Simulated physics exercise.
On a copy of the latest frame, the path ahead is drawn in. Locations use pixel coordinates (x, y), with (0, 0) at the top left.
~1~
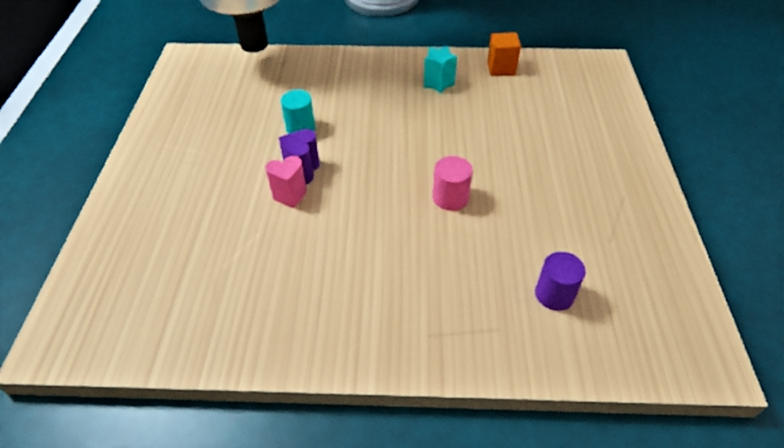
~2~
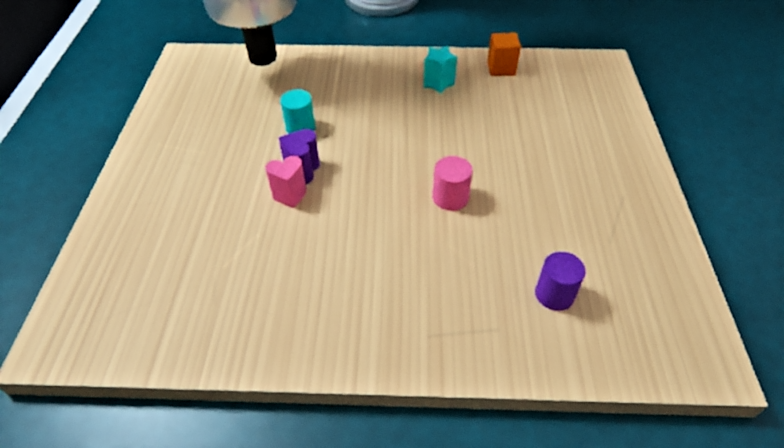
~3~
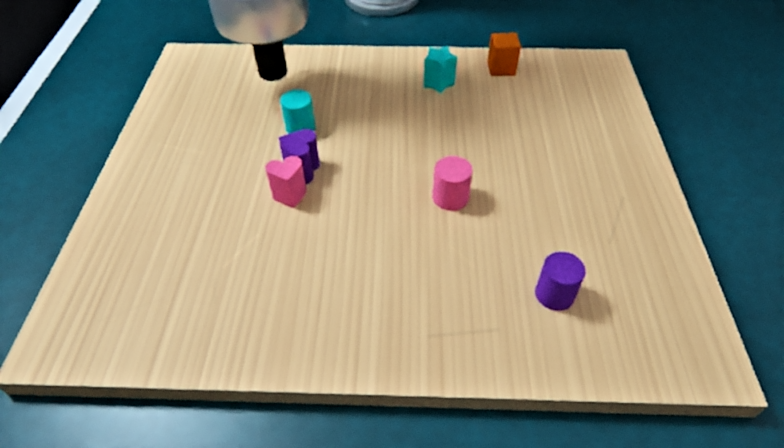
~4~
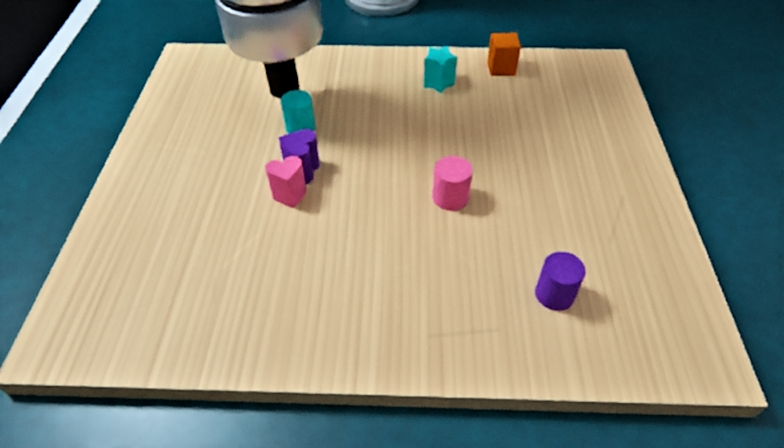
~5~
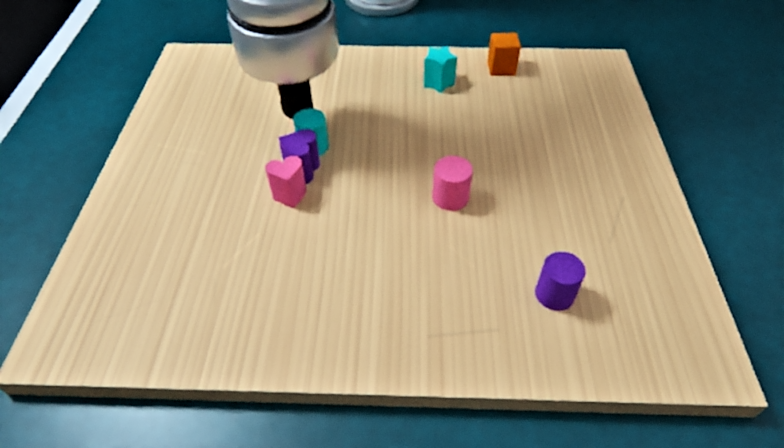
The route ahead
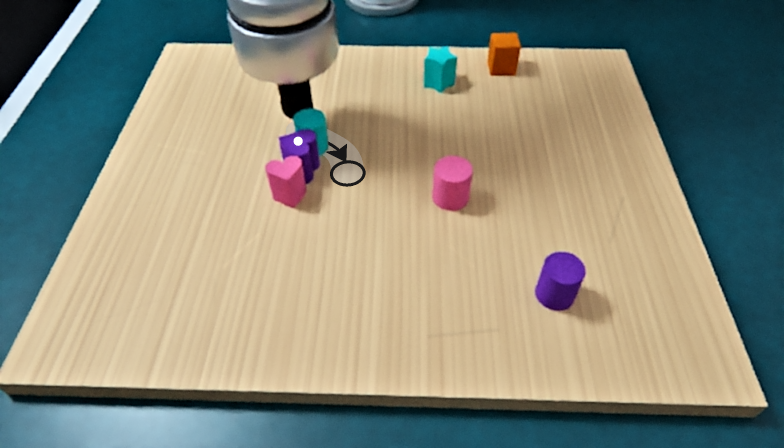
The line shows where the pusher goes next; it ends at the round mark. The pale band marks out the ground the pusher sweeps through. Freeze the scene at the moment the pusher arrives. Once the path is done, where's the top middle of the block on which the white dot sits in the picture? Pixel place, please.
My prediction: (312, 152).
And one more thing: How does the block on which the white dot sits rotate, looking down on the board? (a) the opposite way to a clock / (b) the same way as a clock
I'll go with b - the same way as a clock.
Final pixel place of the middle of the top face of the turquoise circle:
In the picture, that point is around (353, 167).
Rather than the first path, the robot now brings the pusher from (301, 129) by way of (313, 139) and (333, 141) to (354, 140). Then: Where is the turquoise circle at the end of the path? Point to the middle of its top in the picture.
The turquoise circle ends near (345, 133).
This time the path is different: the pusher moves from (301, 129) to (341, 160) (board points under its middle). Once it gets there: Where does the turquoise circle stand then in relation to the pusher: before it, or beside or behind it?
It sits in front of the pusher.
Drawn move, from (301, 129) via (322, 140) and (342, 154), ending at (348, 173); the dot is on the purple heart block.
What follows on the original path. Halfway along, pusher (331, 127); pink heart block (280, 170); purple heart block (311, 150), turned 65° clockwise; turquoise circle (340, 137).
At the end, pusher (346, 154); pink heart block (280, 170); purple heart block (312, 152), turned 80° clockwise; turquoise circle (353, 167).
